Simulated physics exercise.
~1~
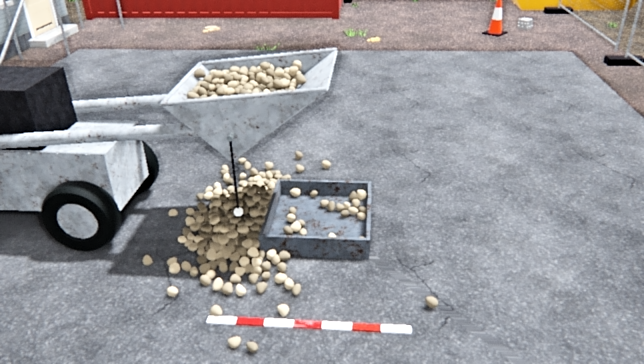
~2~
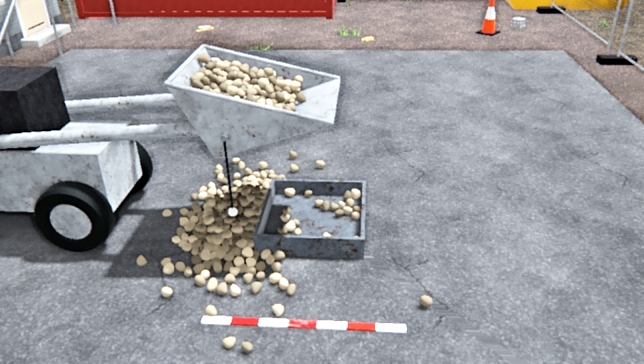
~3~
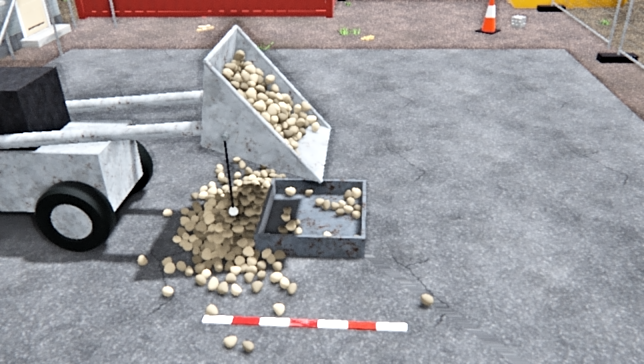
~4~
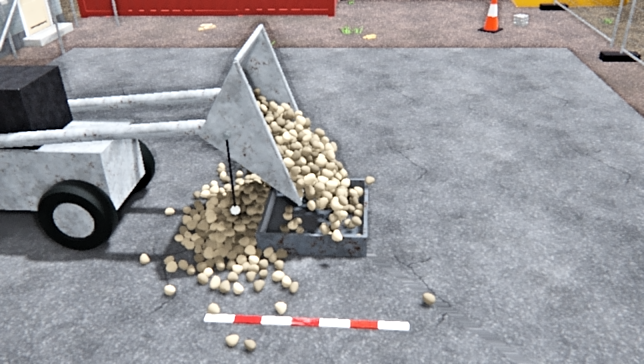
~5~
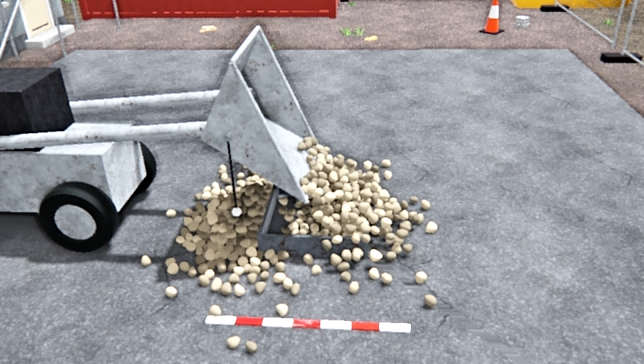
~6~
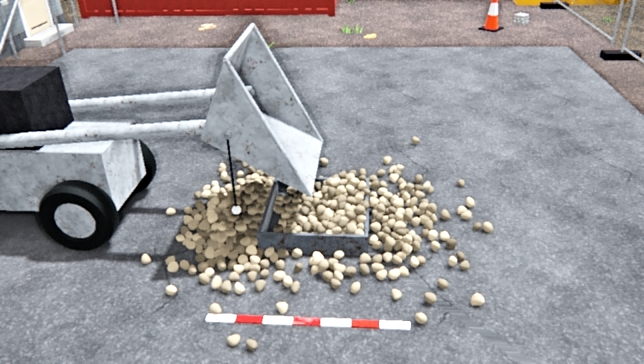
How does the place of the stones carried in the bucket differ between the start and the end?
At the start they sit in the raised bucket above and behind the tray. At the end they lie lower down, heaped in the tray and scattered over the ground around it, mostly to the right.
